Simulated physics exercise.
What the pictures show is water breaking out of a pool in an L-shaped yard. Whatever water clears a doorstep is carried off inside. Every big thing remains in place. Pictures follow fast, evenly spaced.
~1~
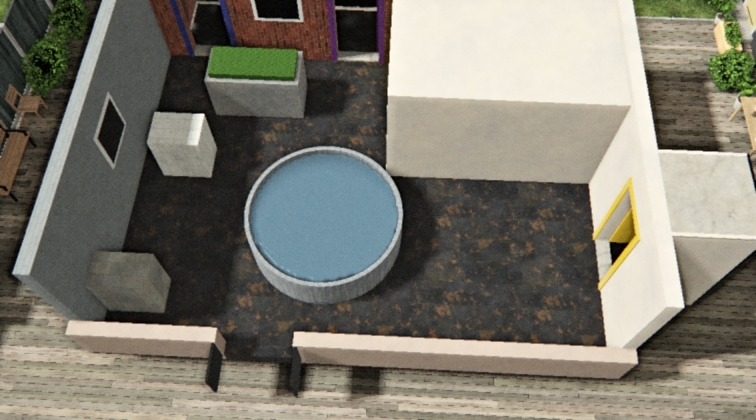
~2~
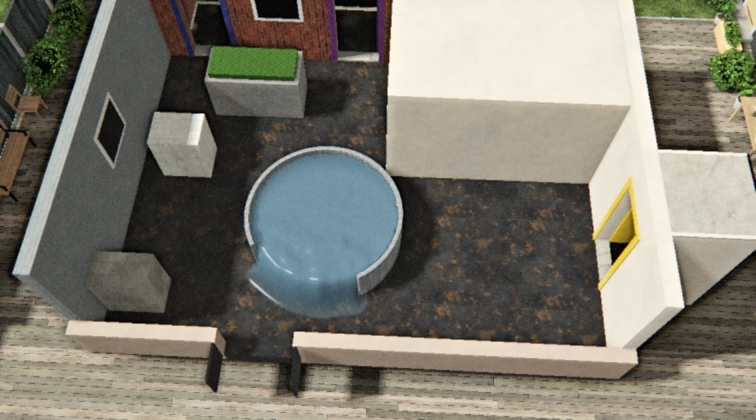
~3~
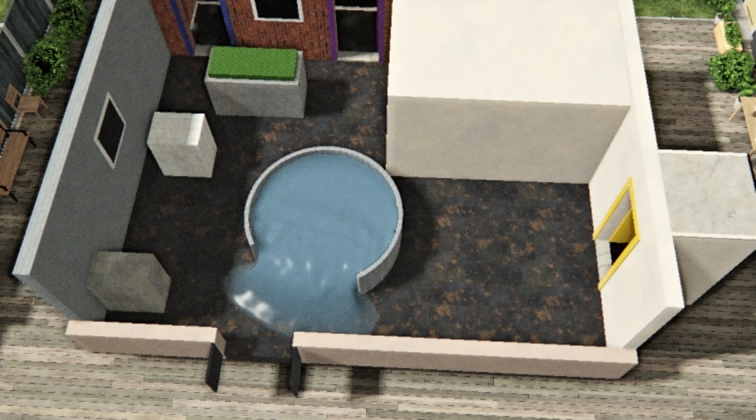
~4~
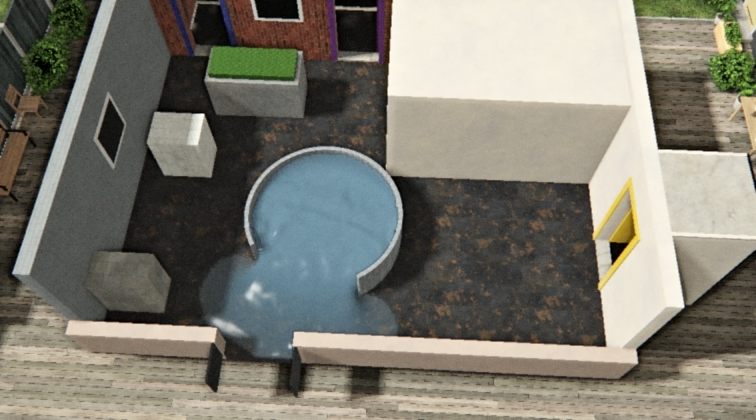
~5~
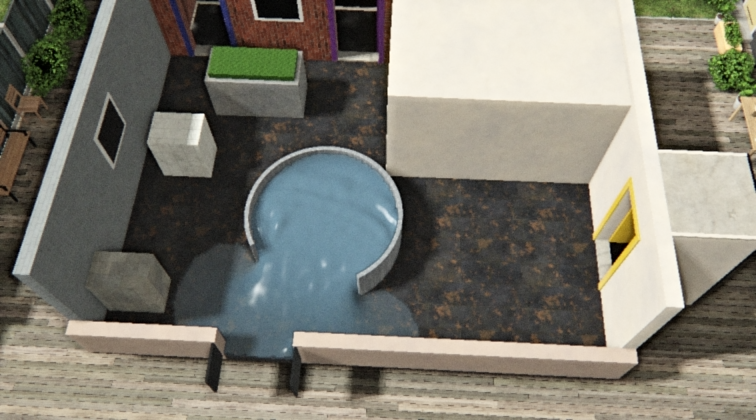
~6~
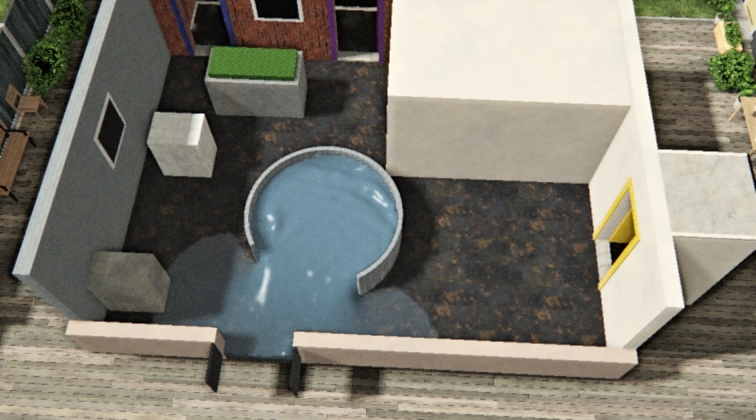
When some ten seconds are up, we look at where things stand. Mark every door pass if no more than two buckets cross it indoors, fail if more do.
Marks: Yellow door fail, purple door pass, blue door pass.
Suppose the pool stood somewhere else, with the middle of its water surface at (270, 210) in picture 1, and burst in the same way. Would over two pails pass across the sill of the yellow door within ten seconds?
One by one: Yellow door takes less.
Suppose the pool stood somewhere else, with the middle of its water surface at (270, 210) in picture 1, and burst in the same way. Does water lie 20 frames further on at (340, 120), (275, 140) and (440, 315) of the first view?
Bone-dry, bone-dry, soaked.
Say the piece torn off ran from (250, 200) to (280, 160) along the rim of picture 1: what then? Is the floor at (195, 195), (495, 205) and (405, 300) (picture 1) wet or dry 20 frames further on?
Submerged, bone-dry, bone-dry.
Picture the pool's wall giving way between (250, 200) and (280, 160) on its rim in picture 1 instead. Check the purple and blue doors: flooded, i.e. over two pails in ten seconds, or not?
Note: Purple door crosses the line, blue door crosses the line.
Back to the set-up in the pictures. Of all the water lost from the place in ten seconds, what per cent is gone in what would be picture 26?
Estimated share: Close to 65 %.
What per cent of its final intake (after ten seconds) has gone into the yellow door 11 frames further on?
Around 0 in a hundred.
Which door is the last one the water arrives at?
The purple door.
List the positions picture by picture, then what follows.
The first frame shows still water in the pool at (324, 215).
In the second frame, water pours out at (300, 291) and has run to (363, 305).
In the third frame, water pours out at (300, 292) and has run to (229, 281).
In the fourth frame, water pours out at (301, 293) and has run to a hidden place.
In the fifth frame, the front is at (179, 303), out from the gap at (301, 294).
In the sixth frame, water pours out at (301, 294) and has run to a hidden place.
A moment on, water covers 25 % of the floor; the yellow door not reached, the purple door not reached, the blue door not reached.
Next, water covers 40 % of the floor; the yellow door not reached, the purple door not reached, the blue door not reached.
Then, water covers 65 % of the floor; the yellow door over two buckets in, the purple door not reached, the blue door not reached.
Later, water covers 85 % of the floor; the yellow door over two buckets in, the purple door not reached, the blue door wet at the sill, nothing in.
In the end, water covers 100 % of the floor; the yellow door far over two buckets in, the purple door under two buckets in, the blue door wet at the sill, nothing in.
